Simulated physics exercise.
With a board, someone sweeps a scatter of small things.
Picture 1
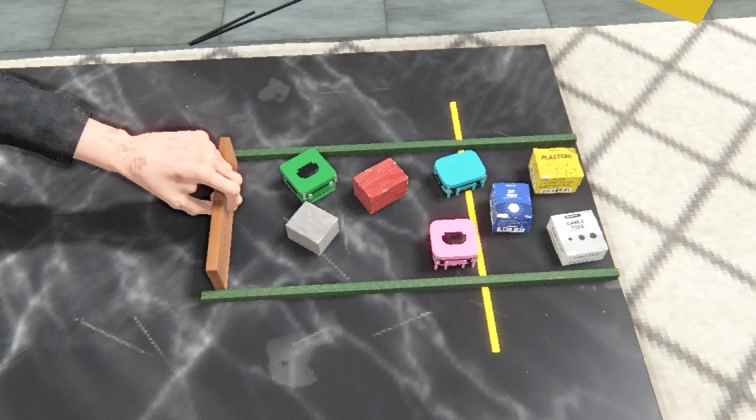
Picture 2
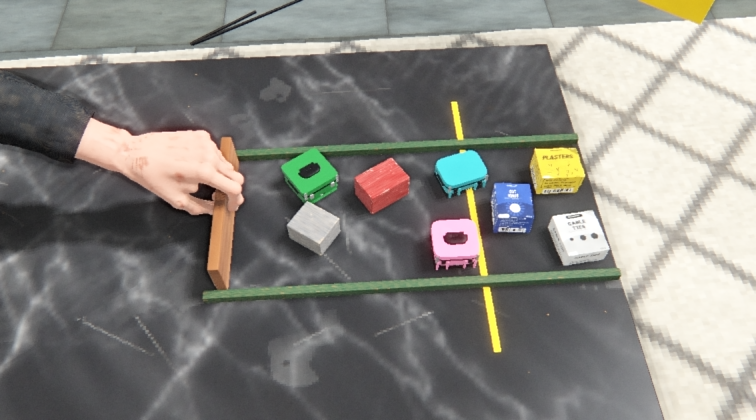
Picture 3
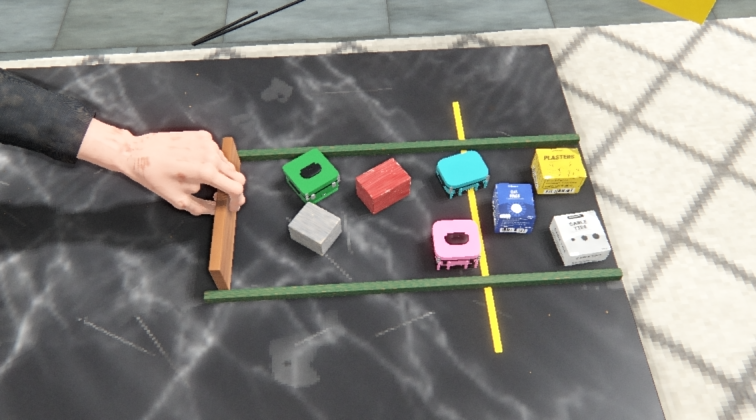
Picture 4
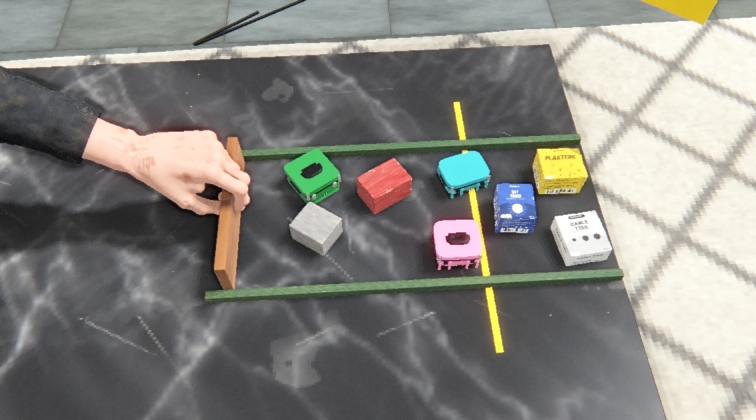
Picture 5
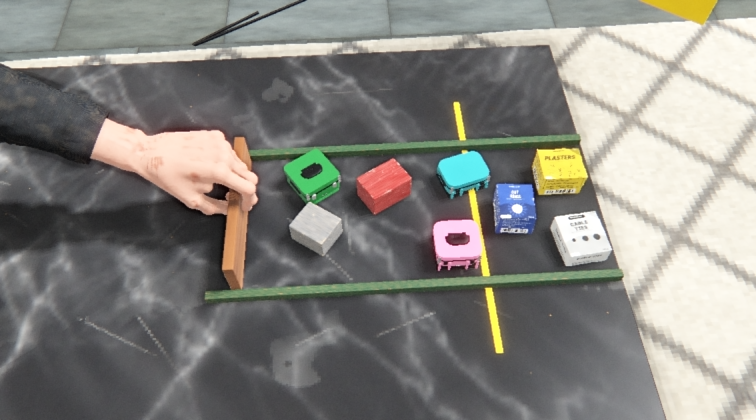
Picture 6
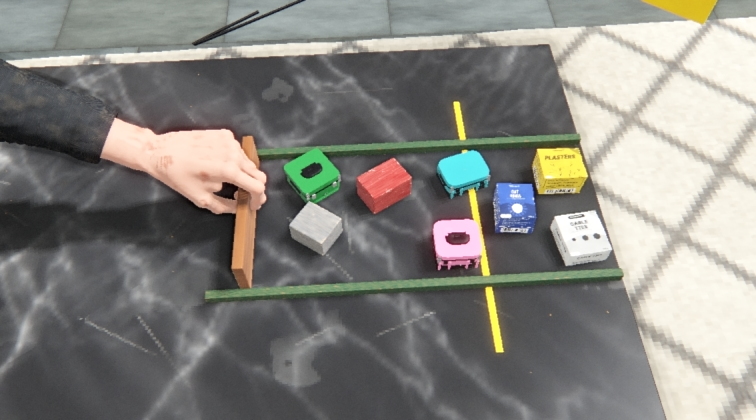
Hand sliding a wooden board slightly right between green rails on a dark marbled surface, toward small colourful boxes and cases lying still.
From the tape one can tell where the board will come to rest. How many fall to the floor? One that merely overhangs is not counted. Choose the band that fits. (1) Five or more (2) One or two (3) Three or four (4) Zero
Answer: 4.
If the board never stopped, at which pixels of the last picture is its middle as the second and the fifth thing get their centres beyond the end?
Roughly (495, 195) for the earlier crossing, roughly (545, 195) for the later one.
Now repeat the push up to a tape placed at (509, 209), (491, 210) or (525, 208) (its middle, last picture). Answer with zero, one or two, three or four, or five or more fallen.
Falls: 1 or 2; either one or two; three to four.
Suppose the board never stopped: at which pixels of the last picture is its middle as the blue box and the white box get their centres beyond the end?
I'd put it close to (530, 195), and close to (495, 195) for the other one.
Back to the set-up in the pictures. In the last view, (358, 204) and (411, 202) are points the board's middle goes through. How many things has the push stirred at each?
Note: First position 3; second position 5.
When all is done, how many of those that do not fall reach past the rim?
I'd put it at 2.
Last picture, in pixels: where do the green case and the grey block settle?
Green case: About (498, 164); grey block: About (505, 224).
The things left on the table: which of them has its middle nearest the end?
Foremost is the yellow box.
Soon after, none off yet; white box at rest near (580, 238); yellow box at rest near (558, 171); blue box at rest near (514, 208).
After that, none off yet; white box at rest near (580, 238); yellow box at rest near (561, 171); blue box moving near (524, 209).
In the end, the number that fall off is zero.
